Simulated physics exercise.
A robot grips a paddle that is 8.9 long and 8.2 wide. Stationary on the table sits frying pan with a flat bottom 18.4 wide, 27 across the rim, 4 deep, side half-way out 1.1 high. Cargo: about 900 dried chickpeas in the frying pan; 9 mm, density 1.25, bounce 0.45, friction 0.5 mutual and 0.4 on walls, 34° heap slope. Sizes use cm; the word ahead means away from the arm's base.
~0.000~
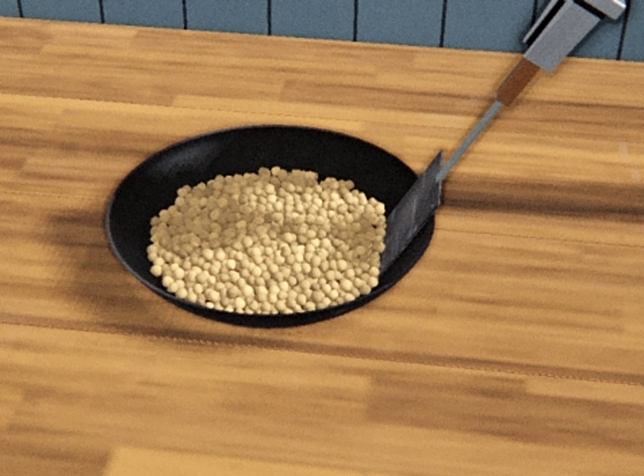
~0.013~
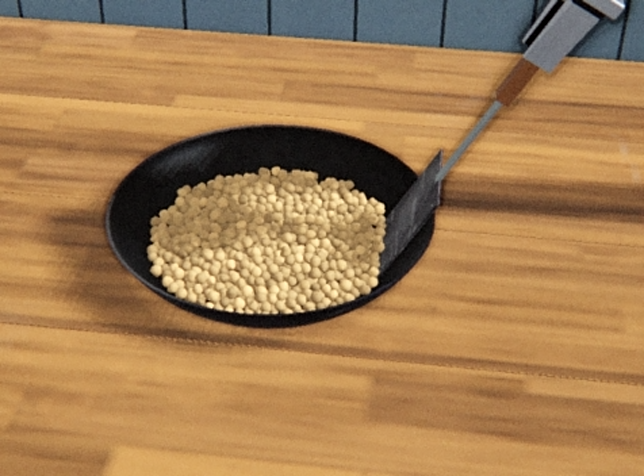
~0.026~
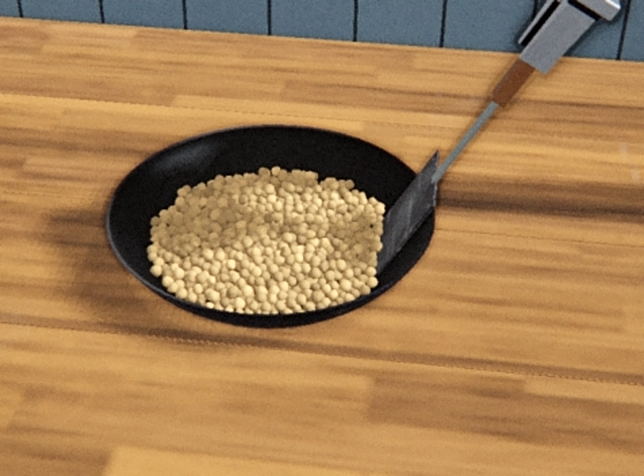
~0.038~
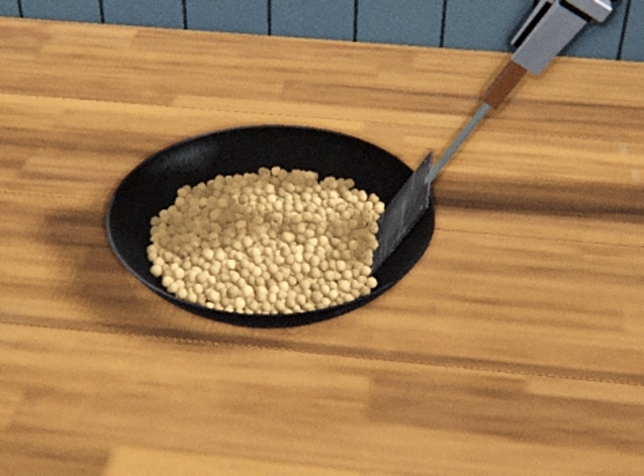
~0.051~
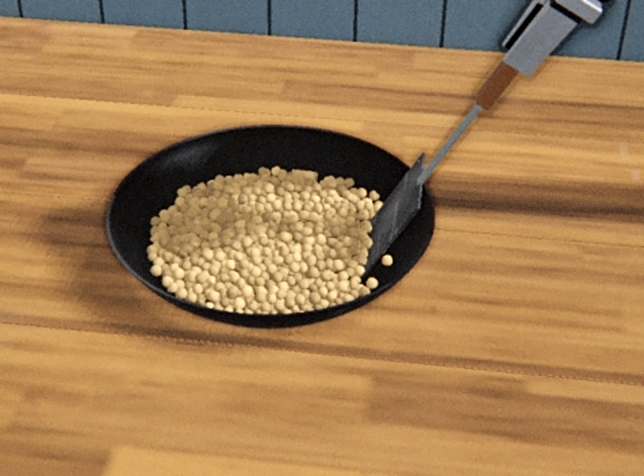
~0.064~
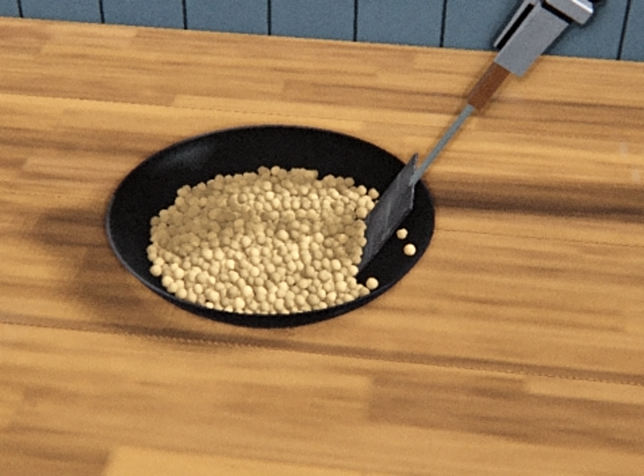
A black frying pan filled with a heap of small, round, pale-yellow chickpeas sits on a striped wooden tabletop, seen from above at an angle by a still camera, with blue panelling behind. A dark flat paddle on a brown and grey robotic arm reaches in from the upper right. The paddle slides slightly left against the heap's right edge, and a few chickpeas appear separately on its right side.
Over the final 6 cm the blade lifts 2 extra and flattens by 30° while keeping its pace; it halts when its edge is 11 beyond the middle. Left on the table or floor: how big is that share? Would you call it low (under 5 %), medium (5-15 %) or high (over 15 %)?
I would call it high.
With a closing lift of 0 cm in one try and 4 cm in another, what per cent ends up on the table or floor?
First try around 20 percent, second try around 15 percent.
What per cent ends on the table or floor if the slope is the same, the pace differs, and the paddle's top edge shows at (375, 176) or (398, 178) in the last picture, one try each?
About 30 and 25 percent.
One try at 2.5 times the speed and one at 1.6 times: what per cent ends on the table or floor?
The two tries give about 35 and 30 in a hundred.
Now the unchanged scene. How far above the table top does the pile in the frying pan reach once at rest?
Roughly 5.0 centimetres.
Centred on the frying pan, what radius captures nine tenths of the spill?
Roughly 25 cm.
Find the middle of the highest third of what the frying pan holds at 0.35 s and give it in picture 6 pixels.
I'd put it close to (166, 206).
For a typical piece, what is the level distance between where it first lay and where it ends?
Near 4 cm, measured level.
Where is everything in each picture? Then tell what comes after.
In the first picture, paddle top edge at (441, 176), sloping 61°; upper third of the load around (272, 229), from x 155 to 380, top at y 170; 900 in the frying pan.
In the second picture, paddle top edge at (440, 176), sloping 61°; upper third of the load around (272, 229), from x 155 to 380, top at y 170.
In the third picture, paddle top edge at (436, 177), sloping 61°; upper third of the load around (273, 229), from x 155 to 380, top at y 170.
In the fourth picture, paddle top edge at (429, 178), sloping 61°; upper third of the load around (278, 229), from x 155 to 380, top at y 170.
In the fifth picture, paddle top edge at (422, 179), sloping 61°; upper third of the load around (281, 228), from x 155 to 390, top at y 170.
In the sixth picture, paddle top edge at (414, 179), sloping 61°; upper third of the load around (280, 228), from x 155 to 410, top at y 170; 900 in the frying pan.
After 0.21 s, sloping 61°, highest piece 10 above the table; 899 in the frying pan, 1 on the blade or in flight.
After 0.35 s, sloping 53°, highest piece 5 above the table; 899 in the frying pan, 1 on the table or floor.
After 0.63 s, sloping 31°, highest piece 5 above the table; 726 in the frying pan, 171 on the table or floor, 3 on the blade or in flight.
After 1.68 s, sloping 31°, highest piece 4 above the table; 725 in the frying pan, 175 on the table or floor.
At rest, 725 in the frying pan, 175 on the table or floor. That is 19 % on the table or floor.
